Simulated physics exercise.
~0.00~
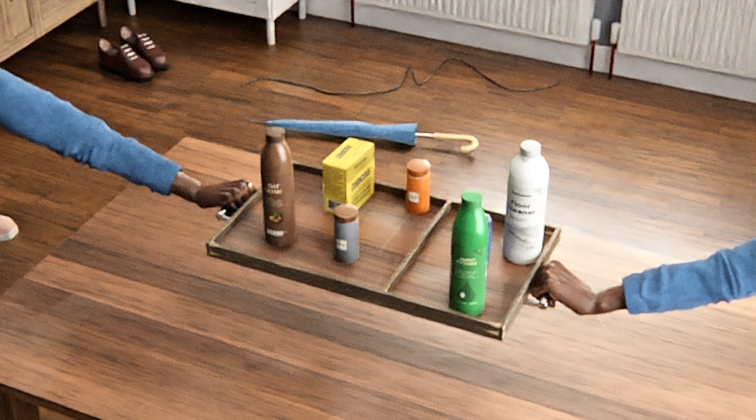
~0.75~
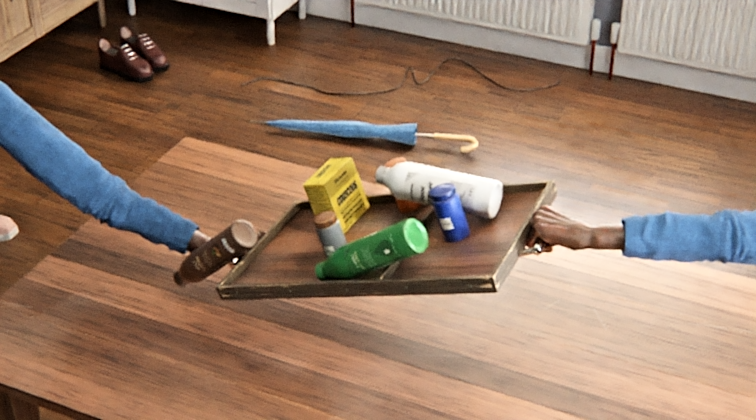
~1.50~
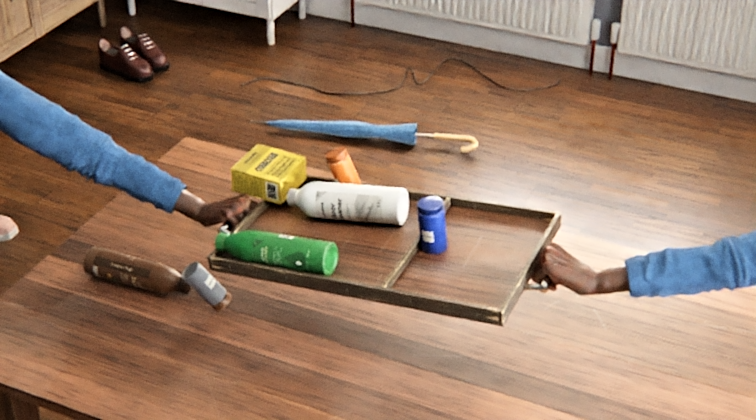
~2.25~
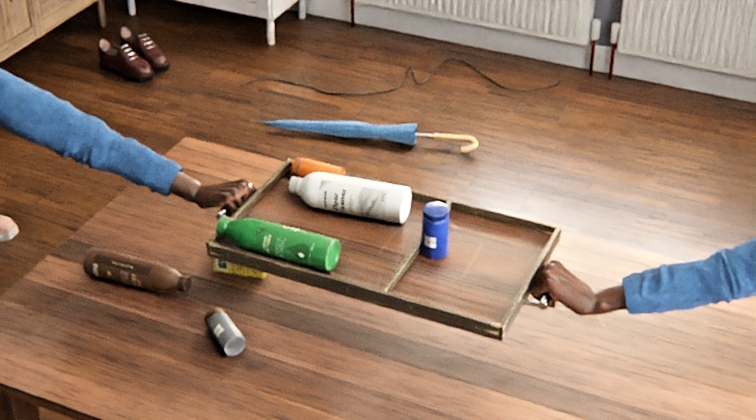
Two hands tilting a tray left and levelling it, toppling bottles and spilling the brown bottle, grey shaker and yellow packet.
